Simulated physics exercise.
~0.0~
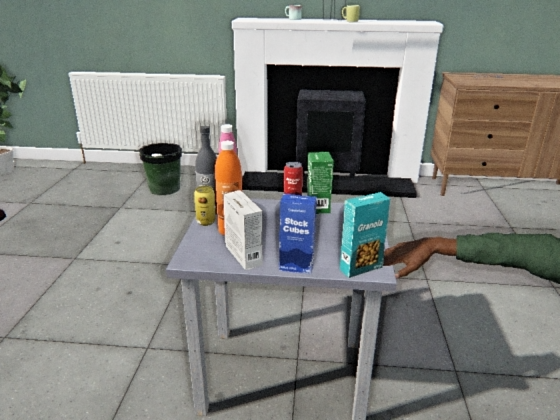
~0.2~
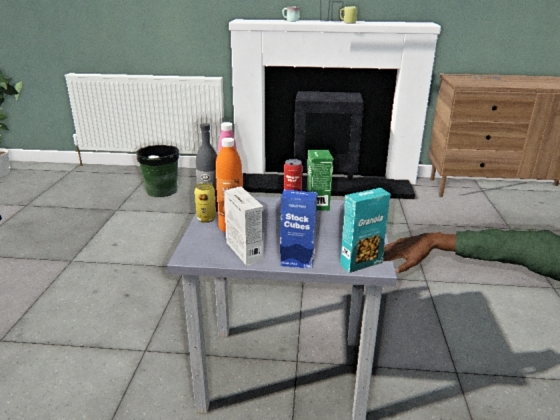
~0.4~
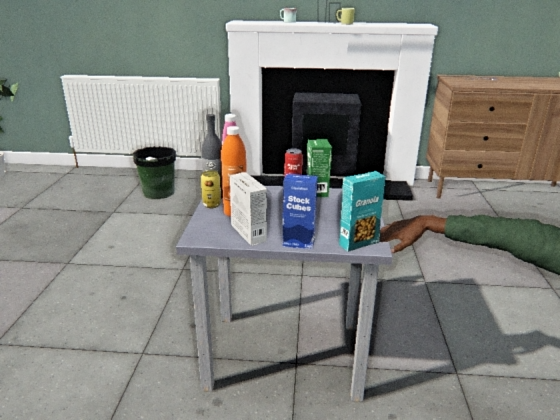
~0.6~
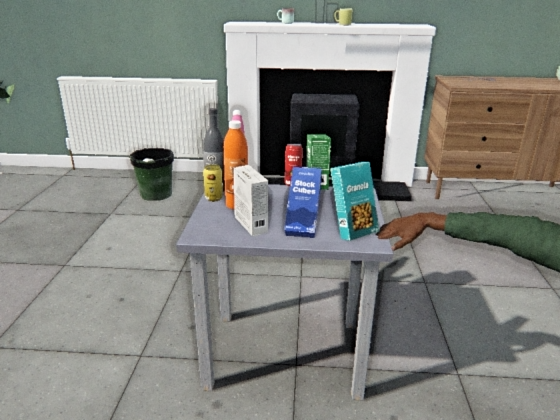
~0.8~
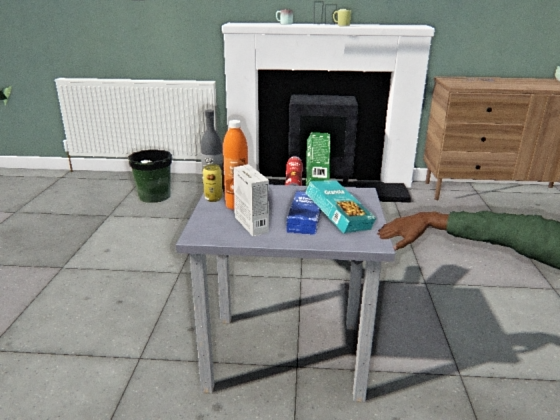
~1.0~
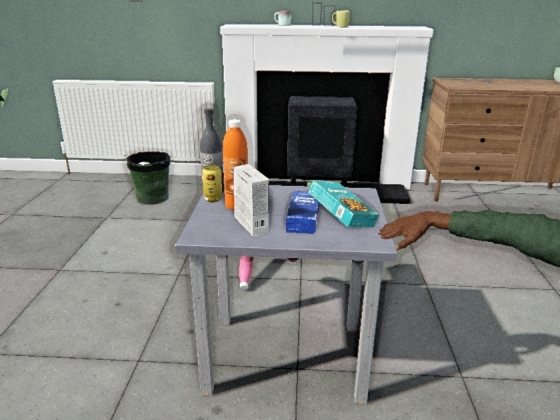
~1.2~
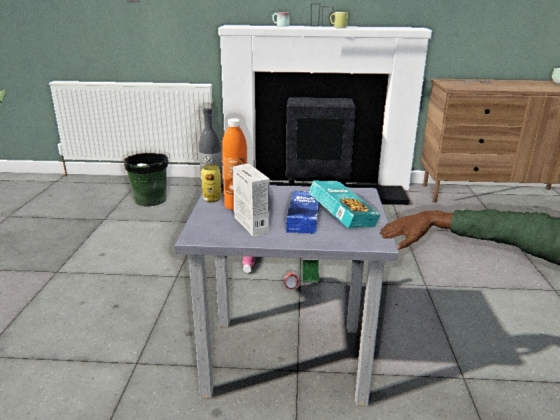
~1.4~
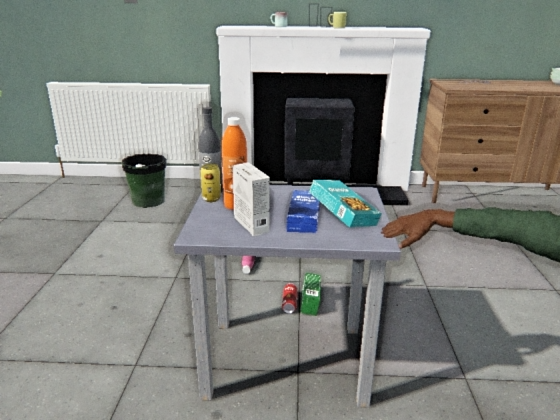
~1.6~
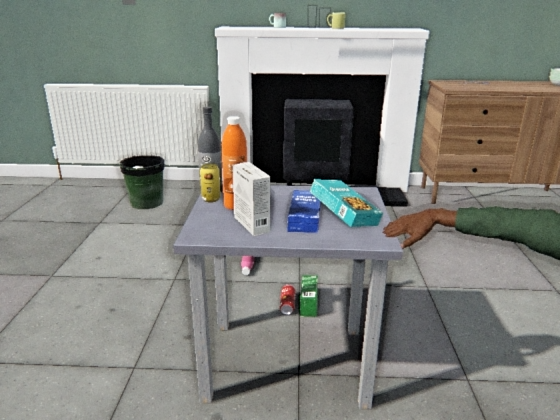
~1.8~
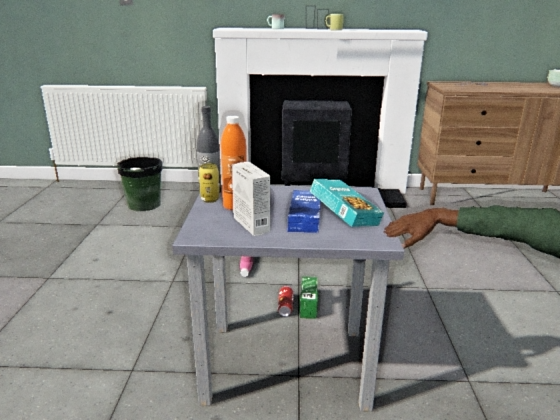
In a green-walled room with grey floor tiles, seen from in front and slightly above, a small grey table stands before a white fireplace, a hand resting at its right edge. White, blue and turquoise packets stand along the front, with grey and orange bottles and a yellow can at left, and a pink bottle, red can and green carton behind. The table slides back, and several items lean. The blue and turquoise packets topple onto the tabletop, while the pink bottle, red can and green carton drop off the far side. They end lying on the floor, the others still upright.
